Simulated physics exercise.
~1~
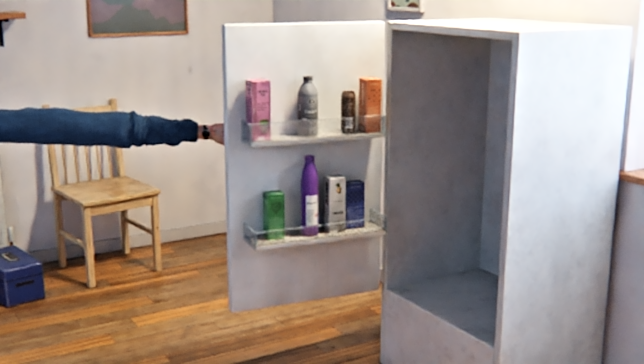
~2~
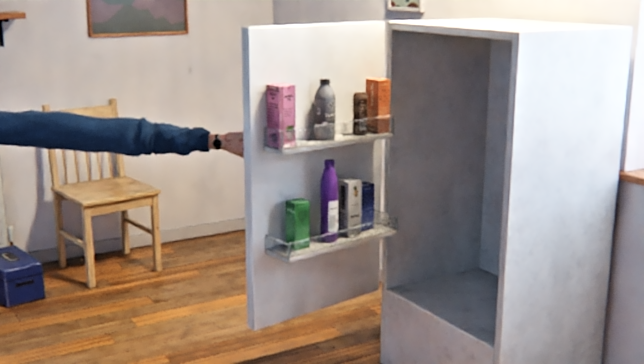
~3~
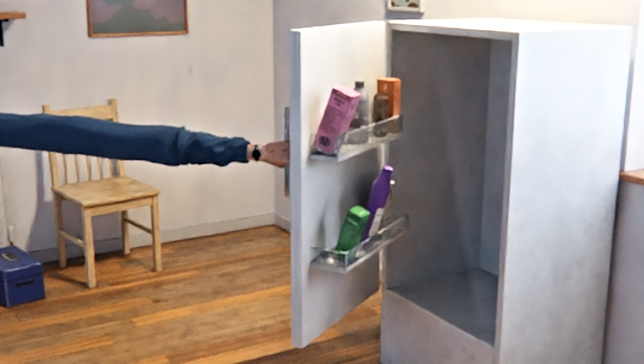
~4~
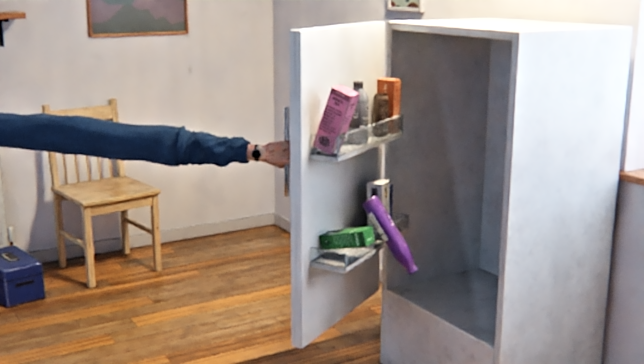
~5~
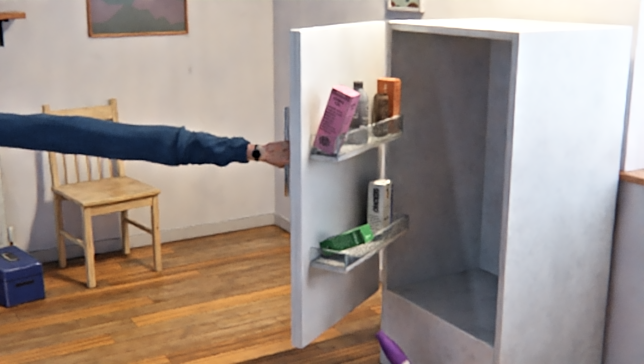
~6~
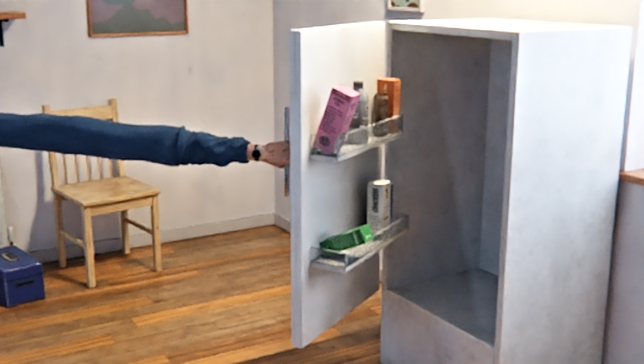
In a room with a wooden floor and a chair, a blue-sleeved arm holds the open door of an empty white cabinet, its inner racks lined with bottles and cartons. The hand swings the door to the right, toward the cabinet, and the items ride along upright at first. As the door stops partway, still open, the pink, green and purple items lean. The purple bottle then tips over the lower rail and falls upside down, while the green carton topples onto its side. The bottle drops out of view, leaving the green carton lying behind the rail, the pink carton leaning above and the white carton upright.
